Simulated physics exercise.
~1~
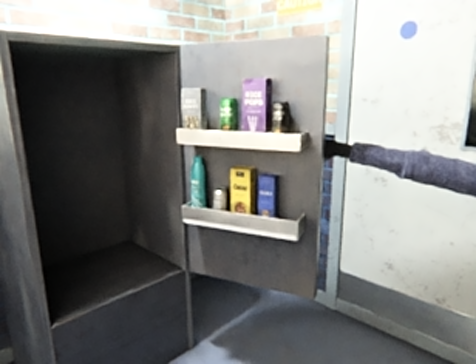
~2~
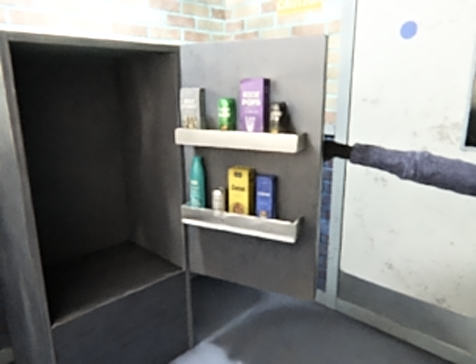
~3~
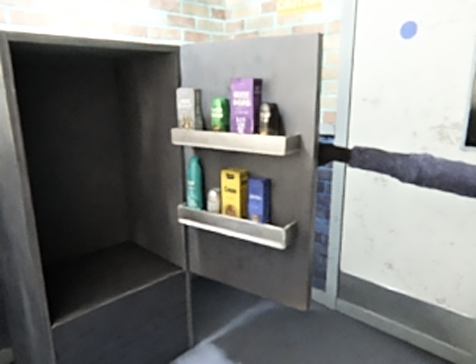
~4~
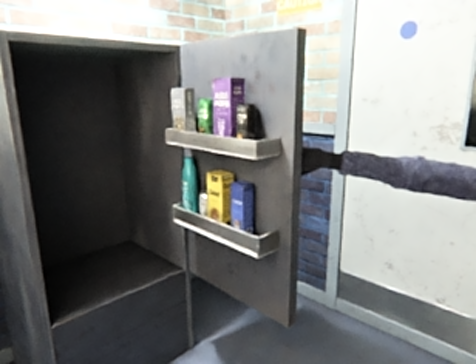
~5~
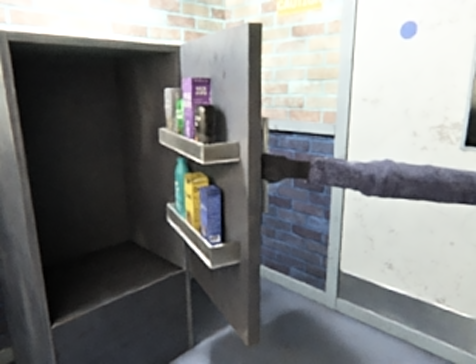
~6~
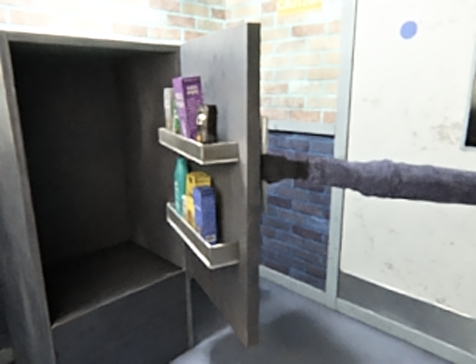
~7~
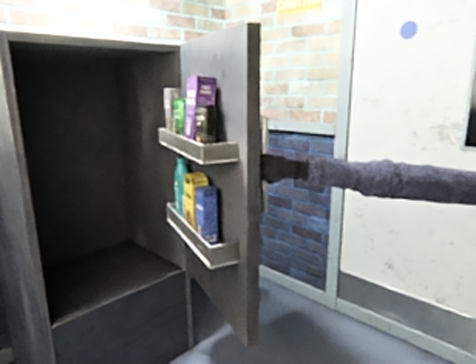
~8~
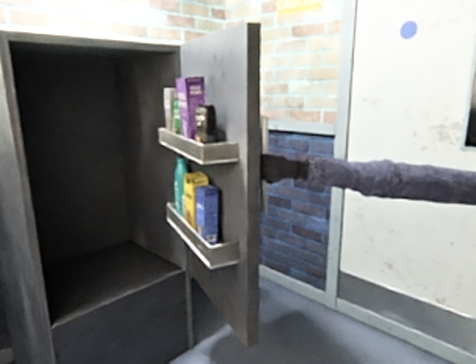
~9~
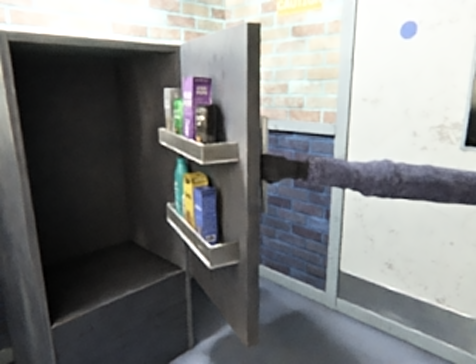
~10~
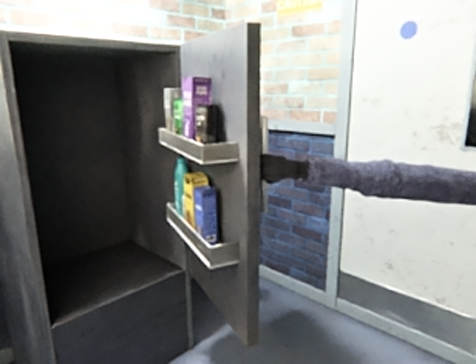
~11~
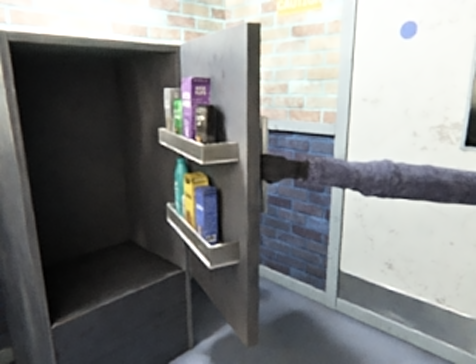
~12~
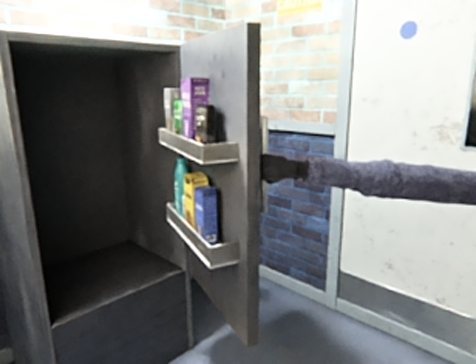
A cabinet door swings left until a dark arm stops it, its racked items still upright.
